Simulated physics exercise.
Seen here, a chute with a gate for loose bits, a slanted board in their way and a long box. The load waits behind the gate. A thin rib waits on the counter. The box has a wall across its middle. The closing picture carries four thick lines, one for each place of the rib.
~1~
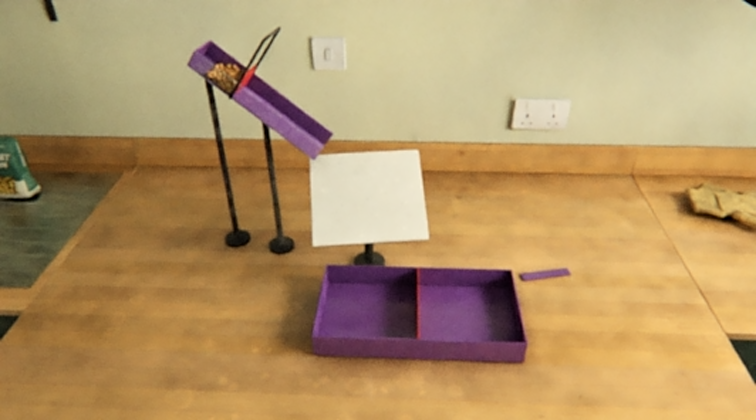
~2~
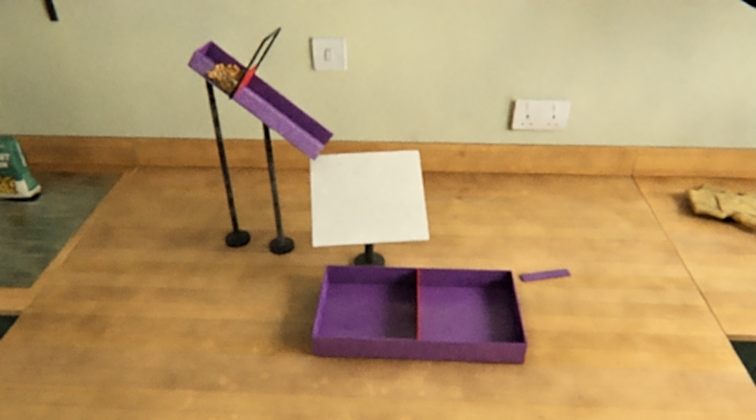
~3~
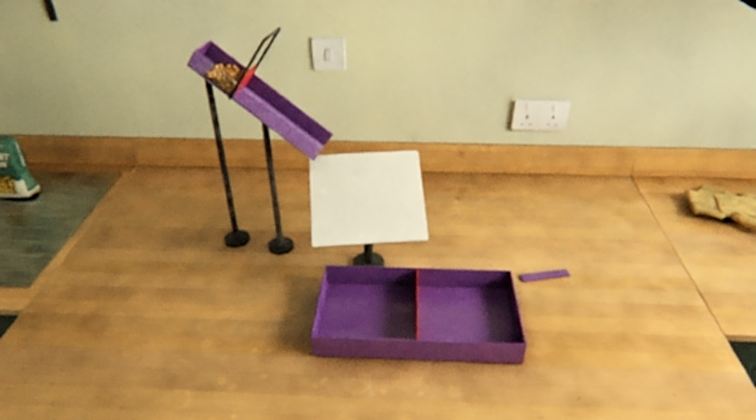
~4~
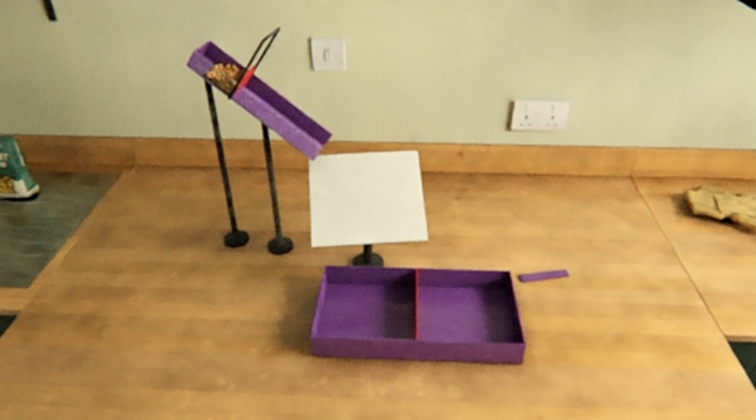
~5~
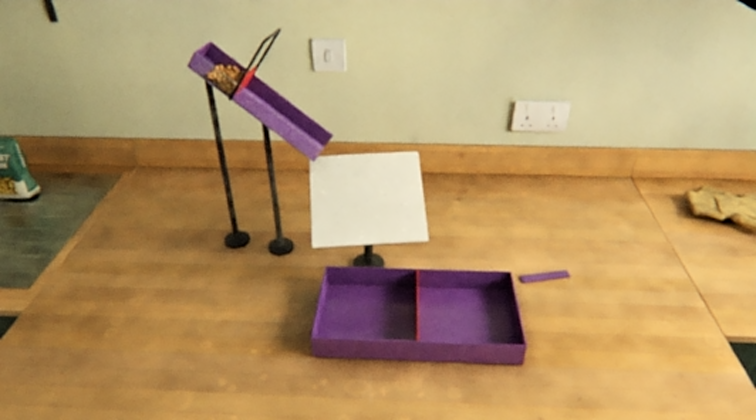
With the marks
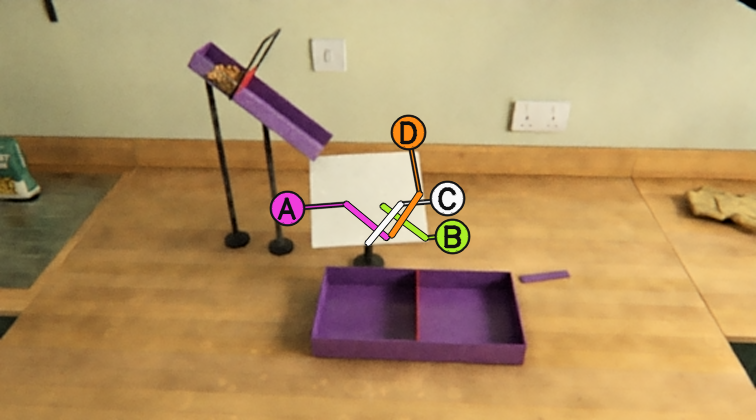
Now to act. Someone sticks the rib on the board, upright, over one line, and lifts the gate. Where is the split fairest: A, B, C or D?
Choose B.
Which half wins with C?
Left.
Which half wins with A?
Right.
On the marked copy, line A from (346, 204) to (386, 237); line B from (383, 206) to (425, 238); line C from (400, 204) to (368, 243); line D from (419, 194) to (391, 234).
With A, of what is caught, none at all in the left half, the whole lot in the right.
With B, of what is caught, close to two thirds in the left half, close to a third in the right.
With C, of what is caught, the bulk in the left half, a small share in the right.
With D, of what is caught, all but a few in the left half, only a few in the right.
